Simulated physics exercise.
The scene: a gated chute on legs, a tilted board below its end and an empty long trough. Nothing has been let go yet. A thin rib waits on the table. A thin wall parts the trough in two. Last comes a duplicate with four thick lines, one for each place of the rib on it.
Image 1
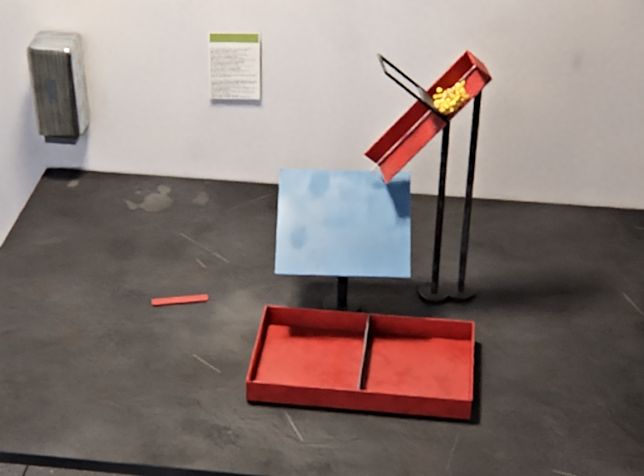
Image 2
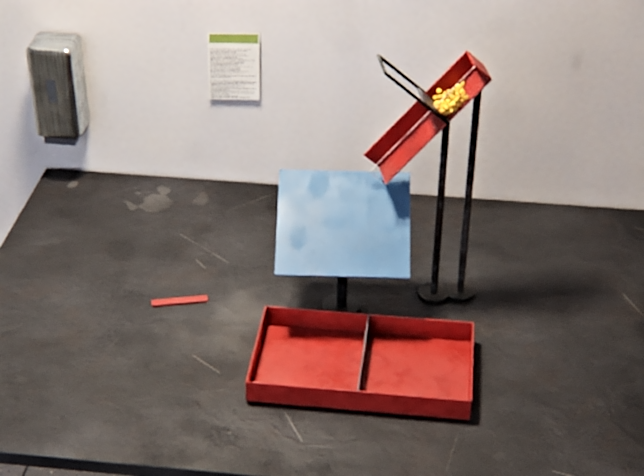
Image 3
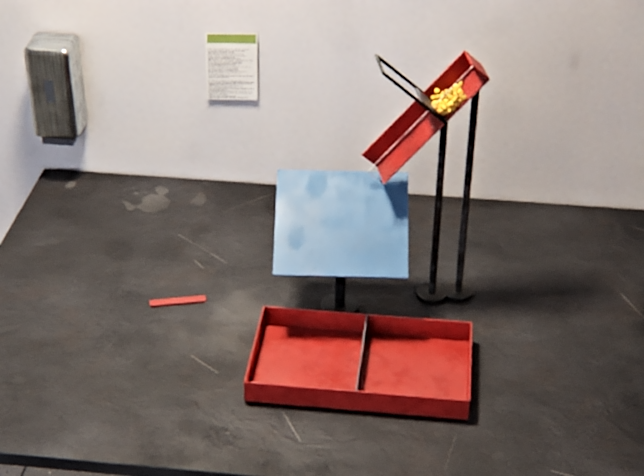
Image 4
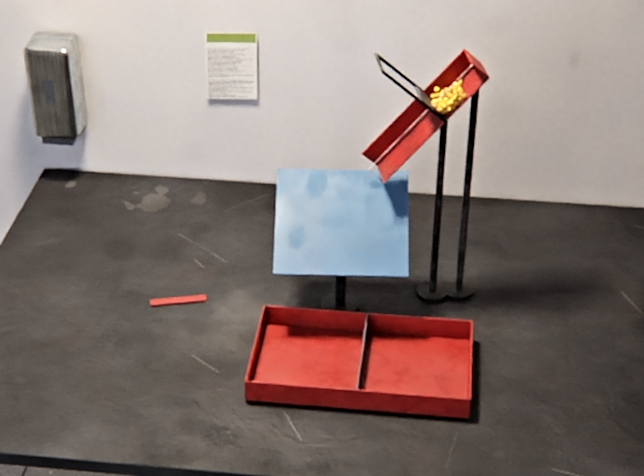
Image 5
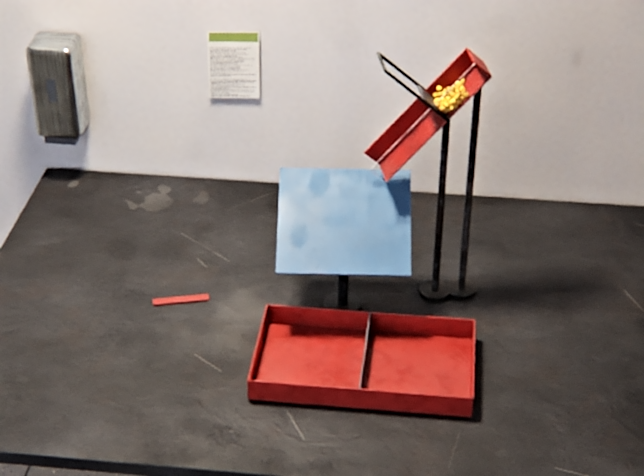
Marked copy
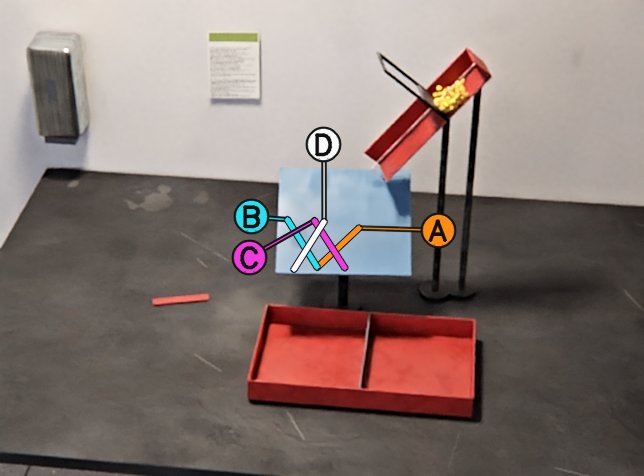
Nothing moves as yellow balls sit behind a gate in a sloping red chute.
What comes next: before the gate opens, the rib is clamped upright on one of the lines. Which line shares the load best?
It is C.
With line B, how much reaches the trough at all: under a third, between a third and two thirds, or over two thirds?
It is over two thirds.
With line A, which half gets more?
The left half.
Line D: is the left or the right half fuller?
More lands on the left.
On the marked copy, line A from (359, 228) to (317, 267); line B from (287, 219) to (317, 267); line C from (314, 220) to (344, 267); line D from (324, 221) to (293, 269).
With A, of what is caught, nearly all in the left half, a stray few in the right.
With B, of what is caught, nearly all in the left half, a stray few in the right.
With C, of what is caught, about a third in the left half, about two thirds in the right.
With D, of what is caught, nearly all in the left half, a stray few in the right.
